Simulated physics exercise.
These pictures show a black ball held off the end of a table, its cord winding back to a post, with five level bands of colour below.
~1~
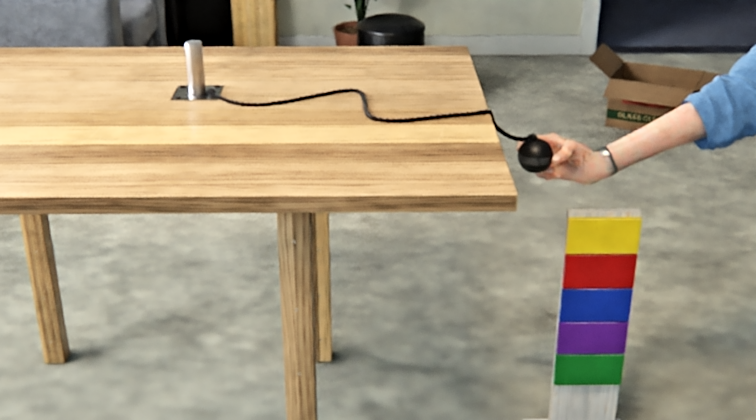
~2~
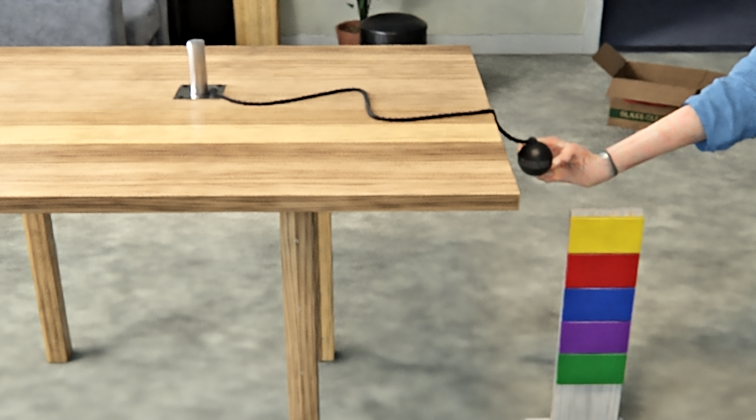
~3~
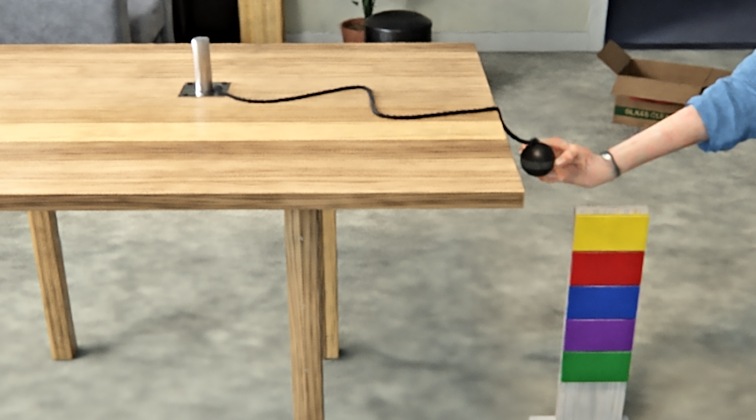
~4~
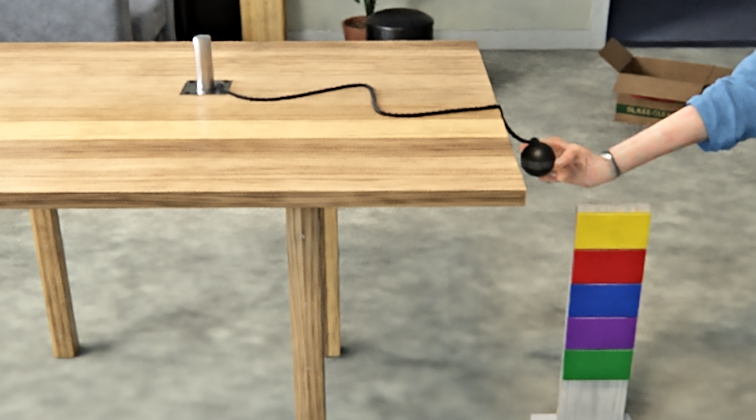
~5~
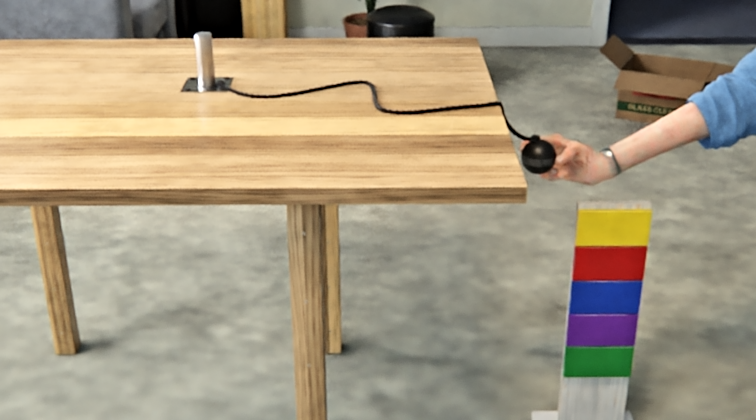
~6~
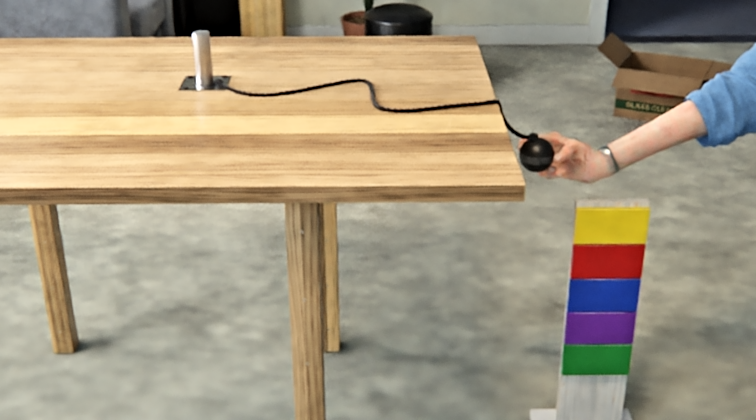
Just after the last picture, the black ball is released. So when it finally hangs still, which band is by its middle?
At red.
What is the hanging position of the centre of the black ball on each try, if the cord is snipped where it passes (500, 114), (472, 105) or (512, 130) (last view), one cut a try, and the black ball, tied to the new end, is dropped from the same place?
Taking them in turn, it's about (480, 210), then about (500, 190), and finally about (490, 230).
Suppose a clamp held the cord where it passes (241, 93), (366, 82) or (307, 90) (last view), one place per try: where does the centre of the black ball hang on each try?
The pixel places are (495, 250), (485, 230) and (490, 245), one per try.
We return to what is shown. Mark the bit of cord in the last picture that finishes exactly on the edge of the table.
Pixel (402, 111) or thereabouts.
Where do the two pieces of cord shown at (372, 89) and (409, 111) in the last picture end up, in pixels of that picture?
The first finishes about (417, 93) and the second about (497, 109).
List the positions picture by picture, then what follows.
Black ball (536, 155); yellow (604, 237); red (600, 272); blue (596, 306); purple (593, 339); green (589, 370), in the first frame.
Black ball (536, 159); cord through (232, 101) (306, 98) (366, 96) (383, 119) (464, 114), in the second frame.
Black ball (538, 159), in the third frame.
Black ball (538, 159); cord through (238, 96) (312, 93) (372, 91) (389, 115) (470, 110), in the fourth frame.
Black ball (538, 157), in the fifth frame.
Black ball (536, 155); cord through (237, 92) (311, 89) (371, 87) (388, 110) (469, 105), in the sixth frame.
A little later, ball near (518, 258); level with red.
Next, ball near (461, 243); level with red.
Later still, ball near (481, 257); level with red.
When it is over, ball near (496, 259); level with red. Its centre hangs level with the red band.
